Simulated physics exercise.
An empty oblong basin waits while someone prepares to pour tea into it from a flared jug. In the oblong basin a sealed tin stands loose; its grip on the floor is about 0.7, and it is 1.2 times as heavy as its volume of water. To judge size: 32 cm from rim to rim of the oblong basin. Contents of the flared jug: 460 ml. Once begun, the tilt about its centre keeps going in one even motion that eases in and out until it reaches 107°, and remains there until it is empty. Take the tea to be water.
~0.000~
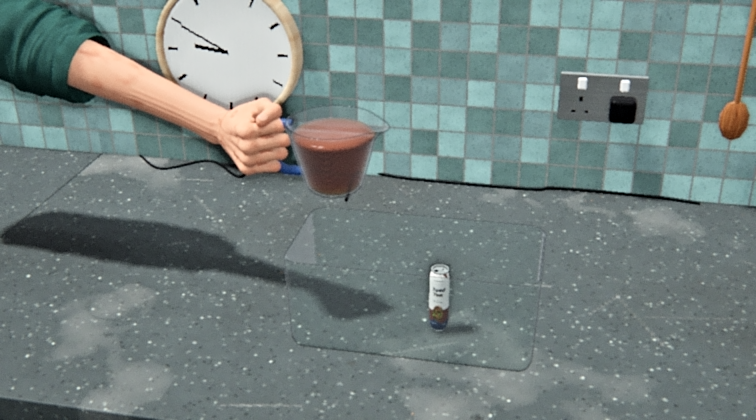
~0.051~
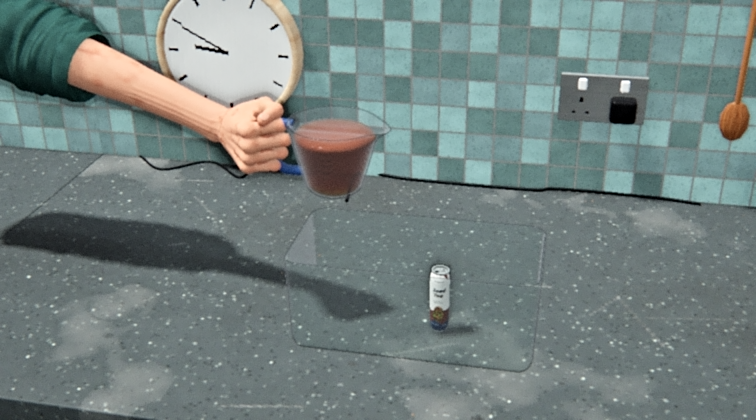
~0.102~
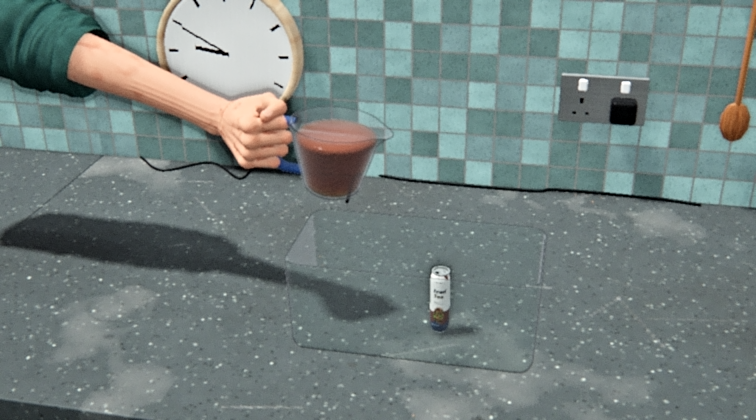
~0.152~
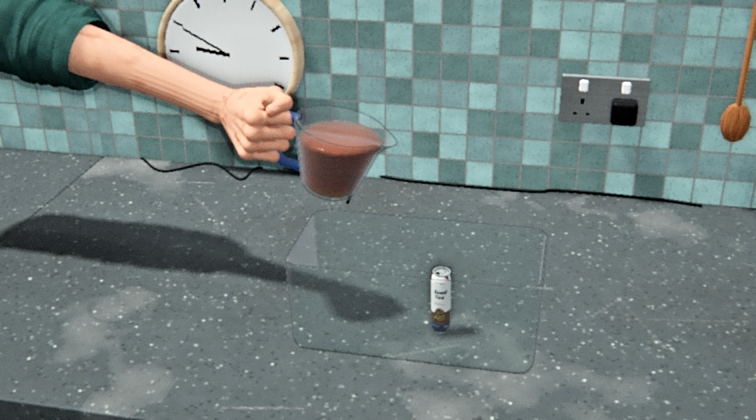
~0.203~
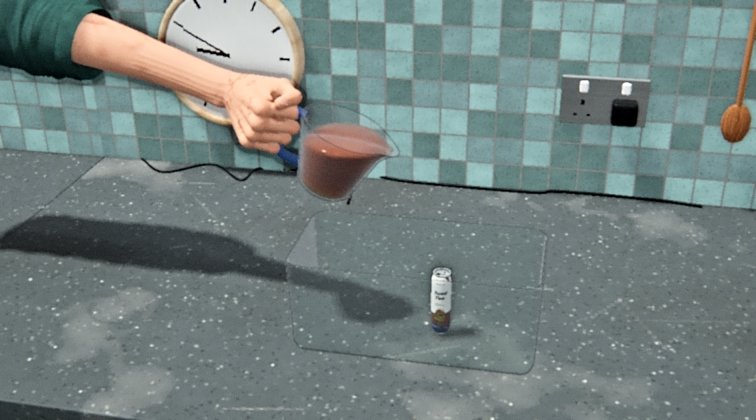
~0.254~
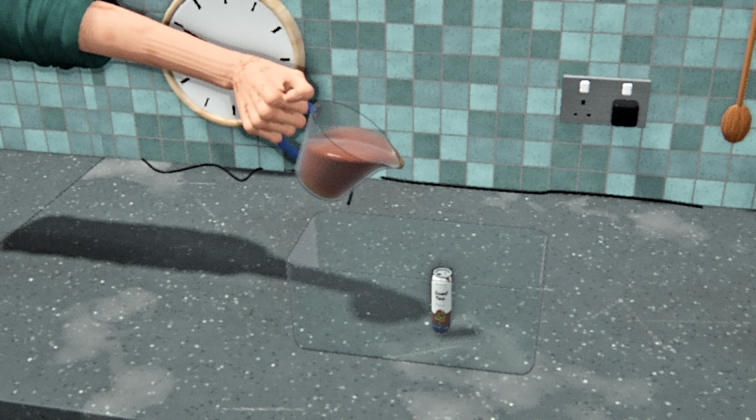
In this clip, a hand in a green sleeve holds a clear jug of reddish-brown liquid above a transparent basin with a small can inside, then moves it slightly right and tilts it gradually further to the right.
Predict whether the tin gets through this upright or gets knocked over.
Knocked over.
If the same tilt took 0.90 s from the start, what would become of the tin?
Outcome - the tin comes down.
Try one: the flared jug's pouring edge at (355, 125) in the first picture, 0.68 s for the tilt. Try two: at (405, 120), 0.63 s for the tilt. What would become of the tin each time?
First it stays on its base; then it tips over.
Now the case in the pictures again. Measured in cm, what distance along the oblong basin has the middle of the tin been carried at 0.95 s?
Estimate: Around 8 cm.
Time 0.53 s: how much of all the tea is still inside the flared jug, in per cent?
Portion remaining: Approx. 30 per cent.
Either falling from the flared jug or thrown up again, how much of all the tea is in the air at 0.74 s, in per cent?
Roughly 3 %.
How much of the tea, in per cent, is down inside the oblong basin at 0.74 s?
Around 96 parts in a hundred.
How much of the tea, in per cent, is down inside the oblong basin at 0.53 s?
About 46 per cent.
After 0.53 s the tilt is 95° and 30 per cent is still to pour; the tin stands where it began.
After 0.74 s the tilt is 107° and 1 per cent is still to pour; the tin leans 22°.
After 0.95 s the tilt is 107° and 0 per cent is still to pour; the tin lies on its side.
After 1.18 s the tilt is 107° and 0 per cent is still to pour; the tin lies on its side.
In the end the tin lies on its side.
